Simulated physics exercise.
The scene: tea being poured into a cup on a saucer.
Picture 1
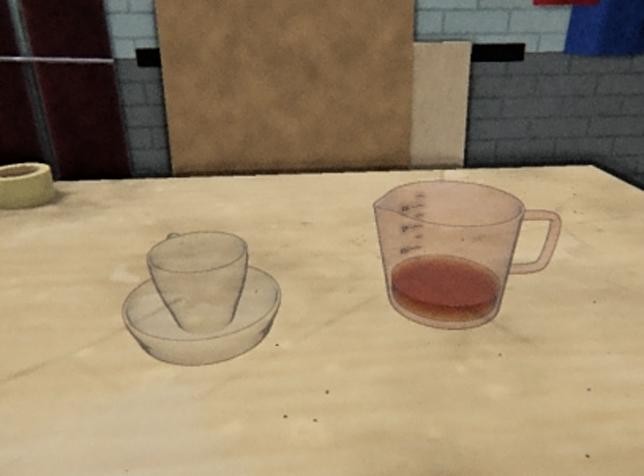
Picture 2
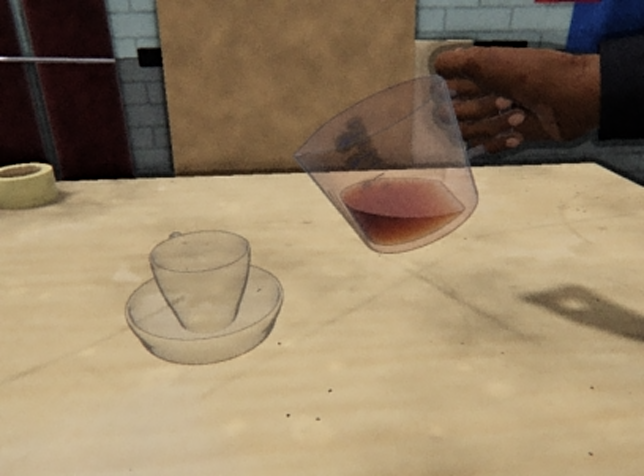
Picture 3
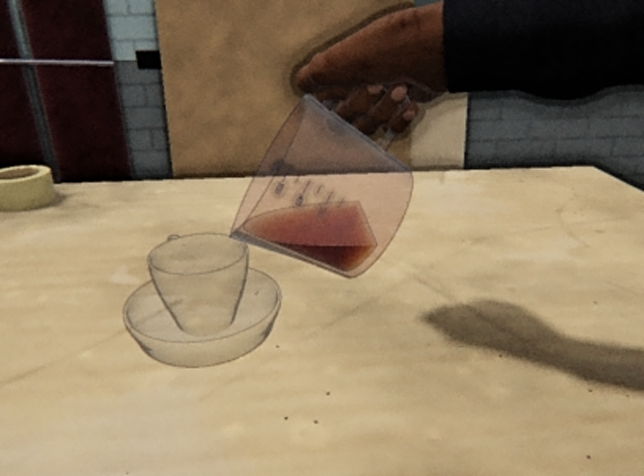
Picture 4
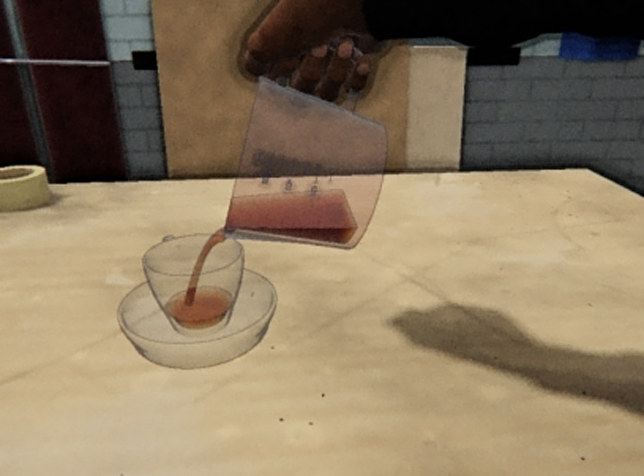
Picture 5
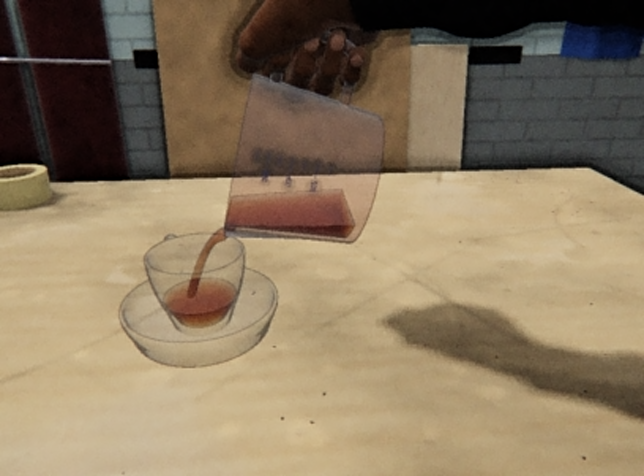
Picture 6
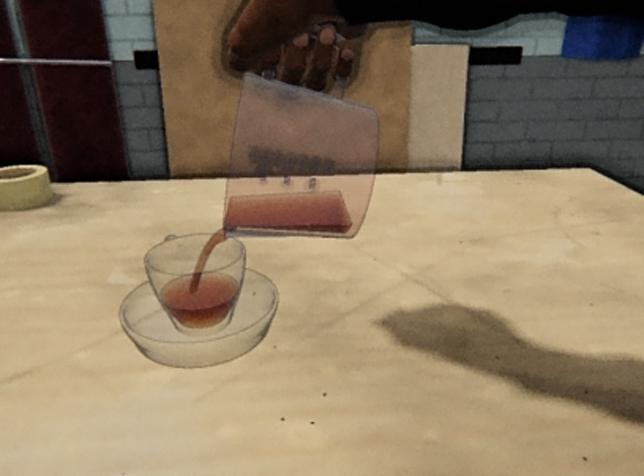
A hand lifts the measuring jug, tilts it left, and pours tea into a cup.
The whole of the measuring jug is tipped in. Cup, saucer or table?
In the end it stays in the cup.
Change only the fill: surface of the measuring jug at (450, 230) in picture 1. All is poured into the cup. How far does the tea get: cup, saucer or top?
Verdict: Floods the top.
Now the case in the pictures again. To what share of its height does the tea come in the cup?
About 70 per cent.
Soon after, the cup is about half full; the saucer is dry.
Later, the cup is about two thirds full; the saucer is dry.
In the end, the cup is about two thirds full; the saucer is dry.
